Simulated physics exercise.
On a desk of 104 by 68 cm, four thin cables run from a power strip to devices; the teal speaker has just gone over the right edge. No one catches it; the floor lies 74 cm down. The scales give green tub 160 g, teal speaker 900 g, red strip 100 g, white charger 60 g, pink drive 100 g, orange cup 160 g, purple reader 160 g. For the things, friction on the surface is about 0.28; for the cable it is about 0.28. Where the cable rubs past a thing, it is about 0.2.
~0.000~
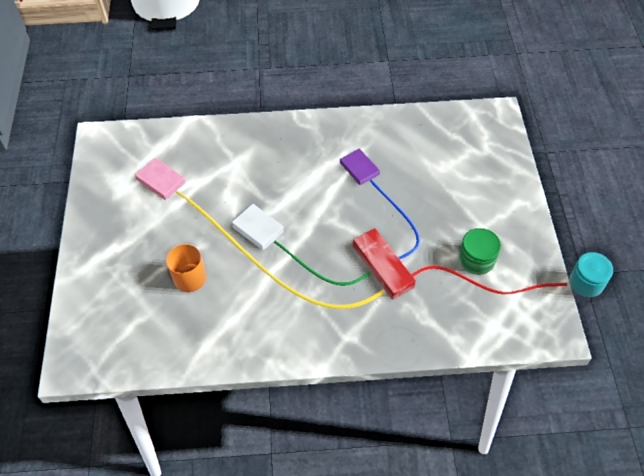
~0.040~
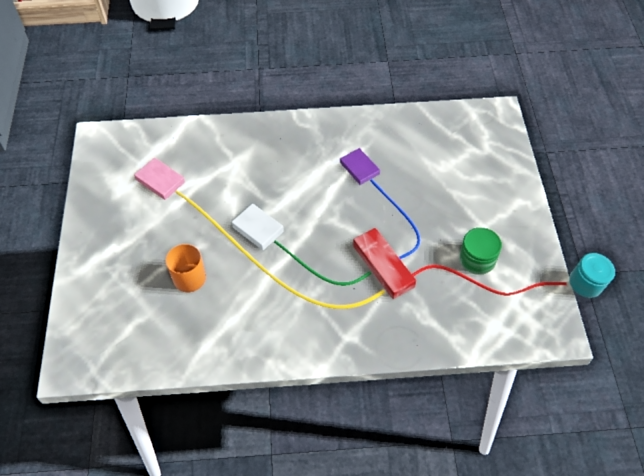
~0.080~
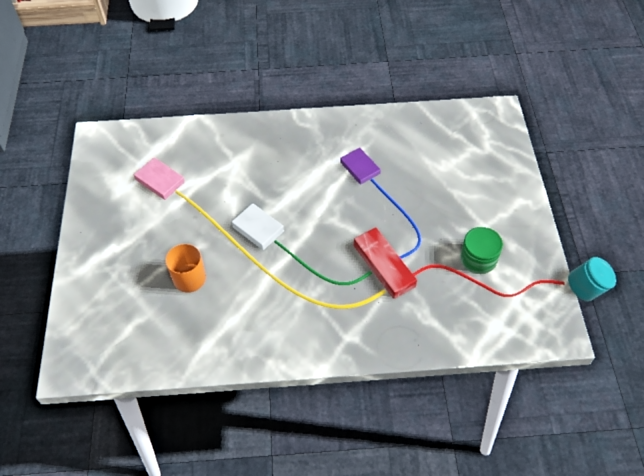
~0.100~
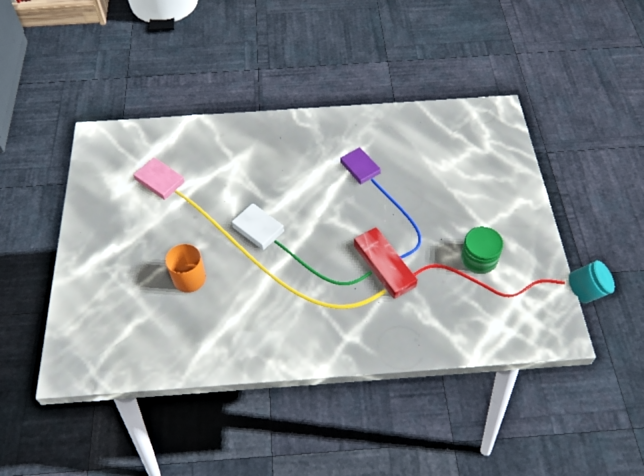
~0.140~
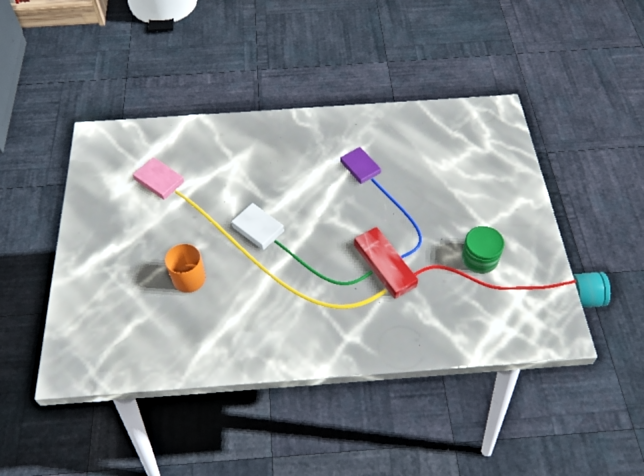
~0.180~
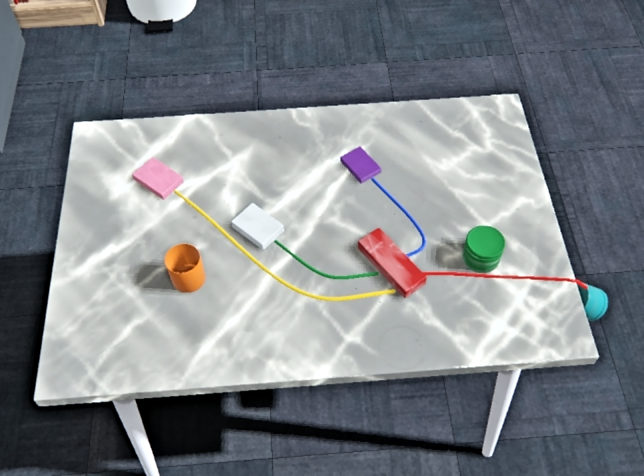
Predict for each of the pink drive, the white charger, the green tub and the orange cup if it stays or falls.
Prediction: Pink drive falls off, white charger falls off, green tub falls off, orange cup stays on.
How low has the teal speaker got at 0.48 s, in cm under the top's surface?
50 cm.
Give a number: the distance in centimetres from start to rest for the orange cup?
Start-to-rest distance: Some 0 cm.
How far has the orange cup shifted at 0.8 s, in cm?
Shift reading: Approx. 0 cm.
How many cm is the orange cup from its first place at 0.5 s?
Shift: Approx. 0 cm.
At 0.5 s, the strip has left the top; pink drive 44 cm off its start, white charger 41 cm off its start, green tub on its side, 29 cm off its start.
At 0.8 s, the strip has left the top; white charger over the edge, pink drive 96 cm off its start, green tub over the edge.
At 1.1 s, the strip has left the top; pink drive over the edge, white charger over the edge, green tub over the edge.
At 1.4 s, the strip has left the top; pink drive over the edge, white charger over the edge, green tub over the edge.
At 2.6 s, the strip has left the top; pink drive over the edge, white charger over the edge, green tub over the edge, orange cup 0 cm off its start at (183, 258).
